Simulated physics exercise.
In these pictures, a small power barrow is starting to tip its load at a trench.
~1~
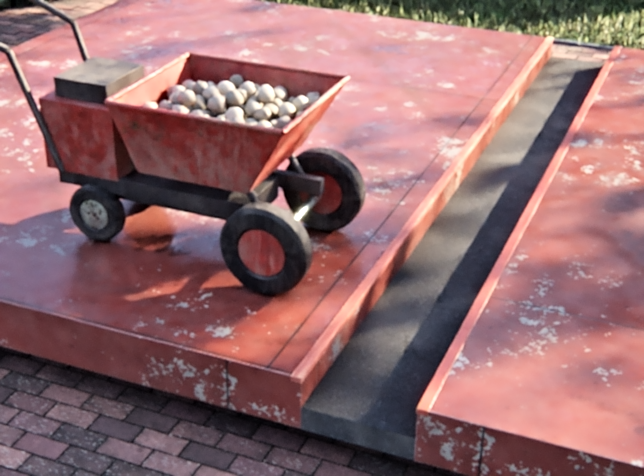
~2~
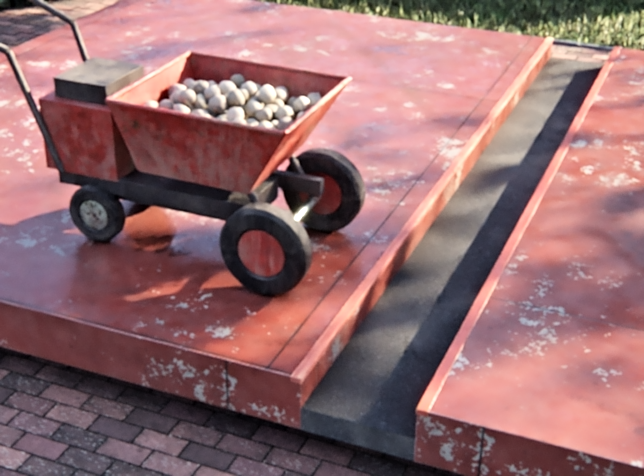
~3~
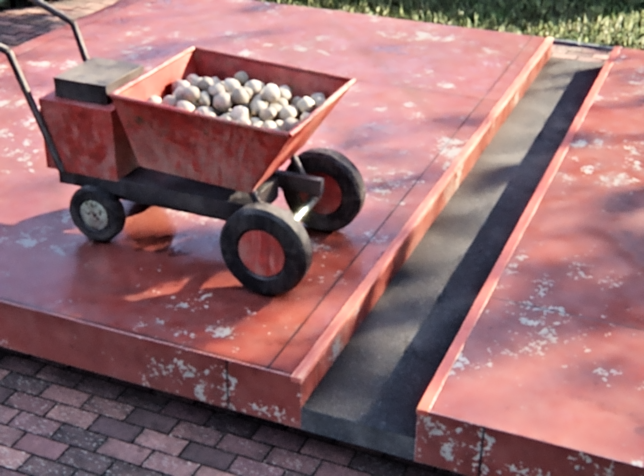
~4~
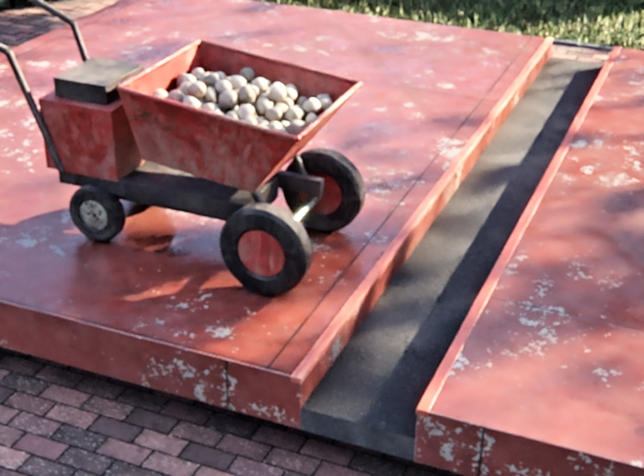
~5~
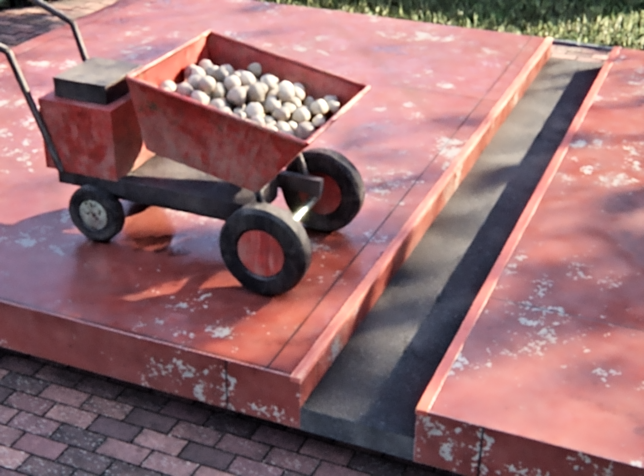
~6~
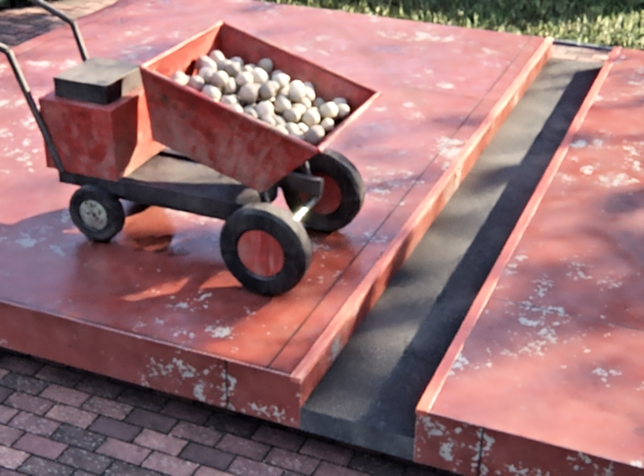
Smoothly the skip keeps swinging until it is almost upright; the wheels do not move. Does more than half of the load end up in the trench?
The trench will most likely get the bulk of it.
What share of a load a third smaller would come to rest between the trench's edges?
About 90 %.
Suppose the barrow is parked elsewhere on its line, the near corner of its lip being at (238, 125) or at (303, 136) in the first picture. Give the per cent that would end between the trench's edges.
In order: 90 % and 60 %.
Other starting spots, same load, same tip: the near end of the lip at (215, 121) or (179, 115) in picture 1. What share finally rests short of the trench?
That works out to 10 per cent for the first position and 50 per cent for the second.
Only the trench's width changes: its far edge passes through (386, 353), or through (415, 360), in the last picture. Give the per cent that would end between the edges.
I'd say some 30 in a hundred, followed by 50 in a hundred.
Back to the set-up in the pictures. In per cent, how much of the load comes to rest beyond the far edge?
I'd put it at around 25 percent.
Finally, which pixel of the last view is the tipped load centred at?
I'd mark it at roughly (451, 299).
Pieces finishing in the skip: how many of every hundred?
I'd say around 0 per cent.
Soon after the last picture, skip tipped steeply; all in the skip.
A little later, skip tipped right over; nearly all in the skip; a small part in or heaped over the trench; a stray few falling.
Later still, skip tipped right over; about a third in the skip; about half in or heaped over the trench; about a quarter beyond it; a stray few falling.
By the end, skip tipped right over; most in or heaped over the trench; about a quarter beyond it.
